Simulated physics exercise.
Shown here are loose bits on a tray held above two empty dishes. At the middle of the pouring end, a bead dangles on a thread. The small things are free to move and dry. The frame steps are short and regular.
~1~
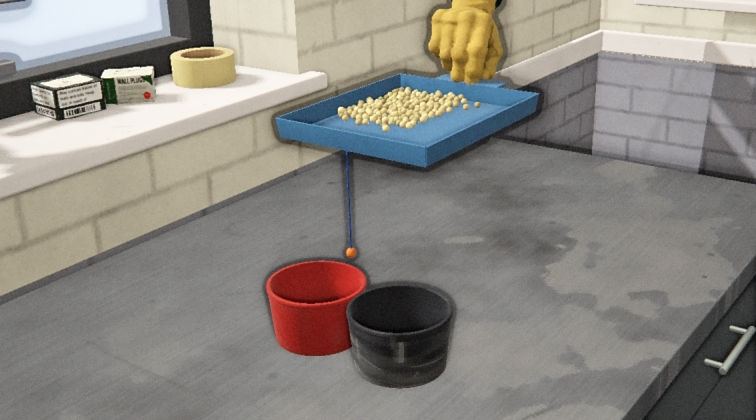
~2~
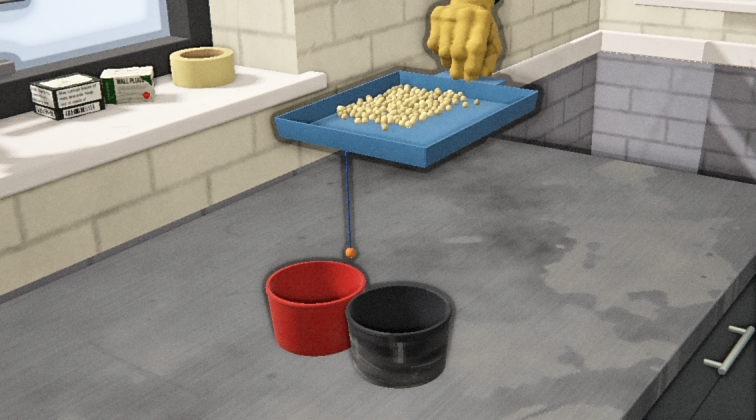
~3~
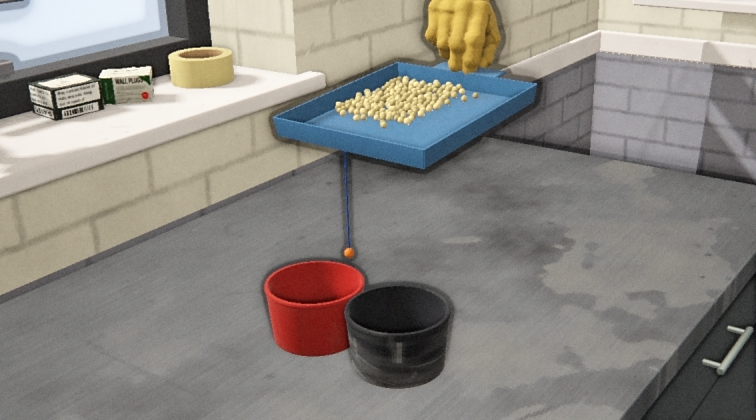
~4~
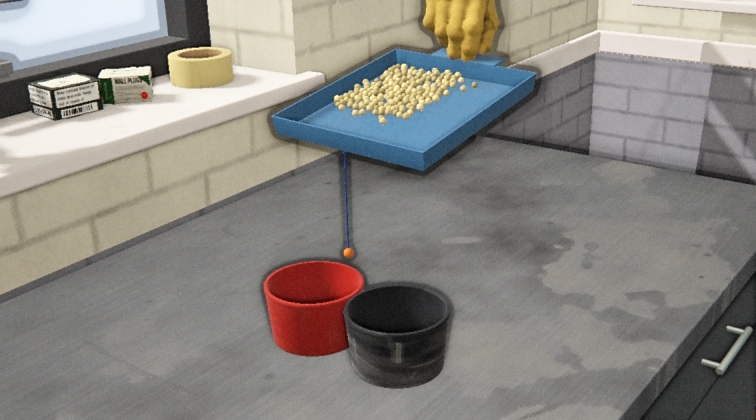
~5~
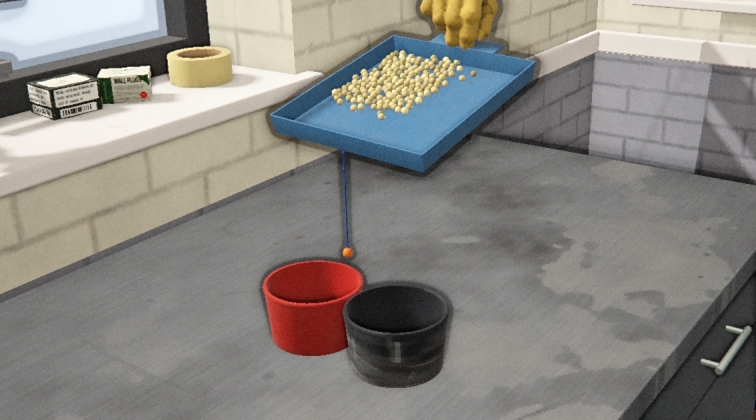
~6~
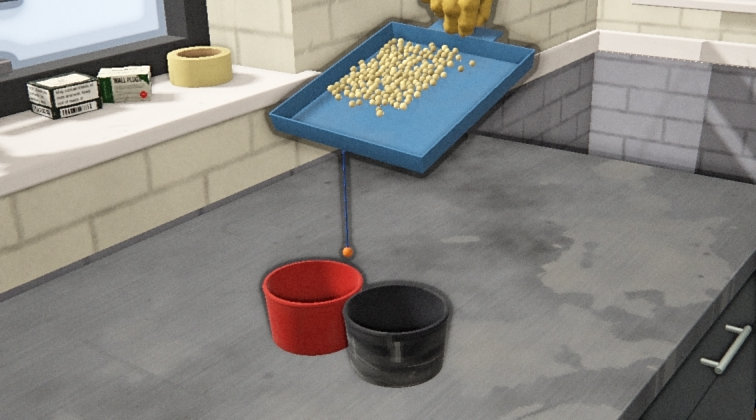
A gloved yellow hand tilts a blue tray of pale, round beans above a grey kitchen counter, seen from slightly above with a steady view. Below the tray, an orange bead hangs on a dark thread over a red dish at left and a black one at right, with tape and small boxes on the sill behind. The tray's far side rises gradually, its near edge slanting down toward the right, while the beans stay bunched near the back.
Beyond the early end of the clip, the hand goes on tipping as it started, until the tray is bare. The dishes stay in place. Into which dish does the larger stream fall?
The fuller one at the end is the dish on the right, no doubt.
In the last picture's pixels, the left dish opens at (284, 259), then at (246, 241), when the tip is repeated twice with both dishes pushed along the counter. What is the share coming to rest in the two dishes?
Estimate: 60 % first, 0 % second.
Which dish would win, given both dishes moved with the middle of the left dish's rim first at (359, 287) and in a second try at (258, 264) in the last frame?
With the dishes at the first place it's the left-side dish, and at the second it's the right-side dish.
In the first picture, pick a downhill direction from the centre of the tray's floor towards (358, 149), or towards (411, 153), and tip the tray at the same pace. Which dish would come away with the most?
First case: The dish at left. Second case: The dish at right.
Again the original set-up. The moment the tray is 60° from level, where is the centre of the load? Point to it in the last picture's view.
Look about (368, 145) in the last picture.
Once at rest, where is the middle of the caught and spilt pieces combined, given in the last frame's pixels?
Centre at rest: Close to (382, 351).
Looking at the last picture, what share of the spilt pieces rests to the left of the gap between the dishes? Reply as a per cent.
I'd put it at close to 20 per cent.
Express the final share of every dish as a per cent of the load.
In the left dish 30 per cent comes to rest, in the right dish 60 per cent.
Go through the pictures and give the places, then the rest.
Corners of the pouring end at (279, 118) and (425, 146), level; middle of the load at (400, 107), soya beans; left dish at (286, 322); right dish at (370, 353); bead on its thread at (351, 253), in the first picture.
Corners of the pouring end at (279, 117) and (425, 147), level; middle of the load at (399, 105), in the second picture.
Corners of the pouring end at (277, 117) and (423, 148), tipped barely, lowest at the right corner; middle of the load at (398, 100), in the third picture.
Corners of the pouring end at (275, 116) and (422, 151), tipped a little, lowest at the right corner; middle of the load at (397, 91), in the fourth picture.
Corners of the pouring end at (274, 114) and (421, 153), tipped a little, lowest at the right corner; middle of the load at (395, 82), in the fifth picture.
Corners of the pouring end at (273, 113) and (421, 155), tipped clearly, lowest at the right corner; middle of the load at (393, 74); left dish at (283, 322); right dish at (366, 352), in the sixth picture.
Soon, tray tipped steeply; nearly all on the tray; a stray few in the right dish; a stray few in the air.
A while on, tray tipped right over; most on the tray; a small part in the right dish; a stray few in the left dish; a stray few outside both; a small part in the air.
Towards the end, tray tipped past a quarter turn; about two thirds in the right dish; about a quarter in the left dish; a small part outside both.
Finally, tray tipped past a quarter turn; about two thirds in the right dish; about a quarter in the left dish; a small part outside both.
